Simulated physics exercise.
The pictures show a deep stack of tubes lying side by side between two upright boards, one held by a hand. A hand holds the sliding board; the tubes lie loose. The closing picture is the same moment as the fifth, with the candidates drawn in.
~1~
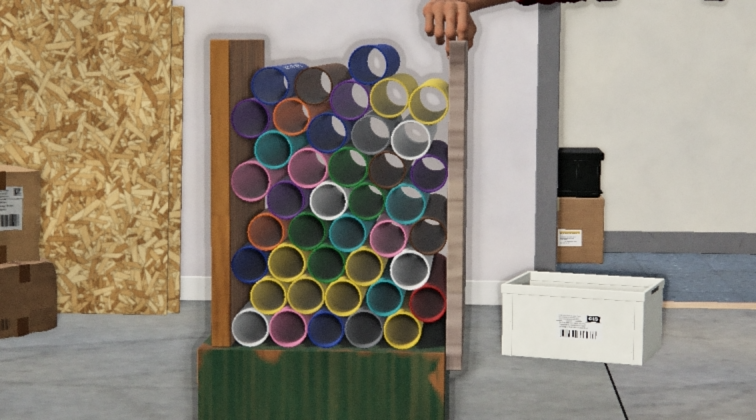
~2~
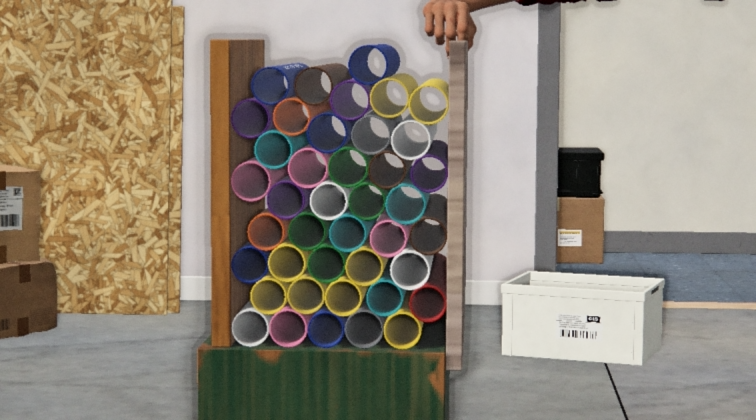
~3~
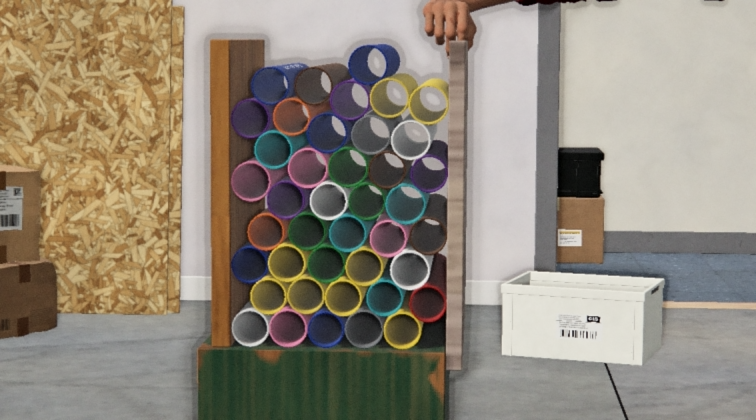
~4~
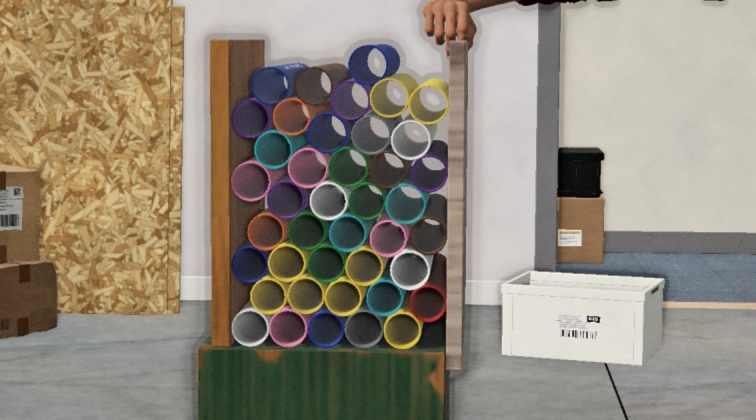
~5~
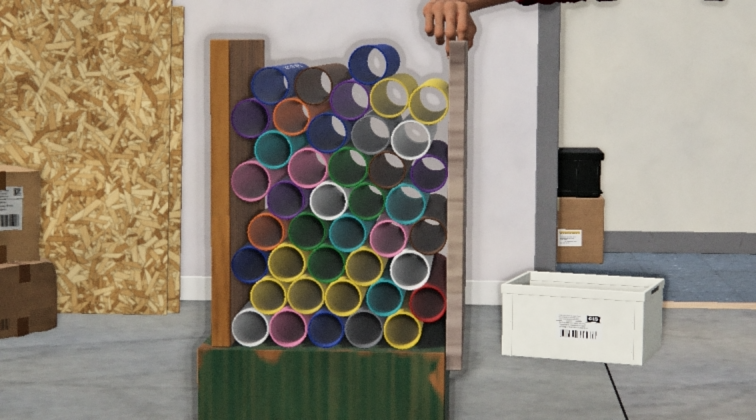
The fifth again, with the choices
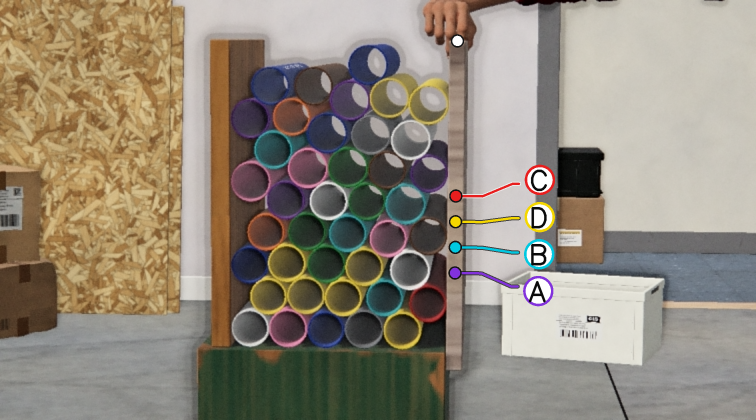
To begin with, a stack of colourful tubes lies between two upright boards on a green base, with a hand gripping the top of the right board. Through to the end, the hand stays in place, and the boards and tubes show no visible movement.
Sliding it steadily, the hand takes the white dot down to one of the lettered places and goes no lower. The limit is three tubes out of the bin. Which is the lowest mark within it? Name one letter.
C is the limit.
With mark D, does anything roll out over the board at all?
Yes.
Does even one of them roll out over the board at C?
At C: Yes.
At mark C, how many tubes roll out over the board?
At C the number is one.
On the marked copy, A at (455, 273); B at (456, 247); C at (456, 196); D at (456, 222); the white dot at (458, 41).
With C. Early on, top of the board (448, 109).
Further on, top of the board (448, 185).
At the end, top of the board (448, 195), one out over the board.
As for the rest, A more than three out over the board; B more than three out over the board; D more than three out over the board.
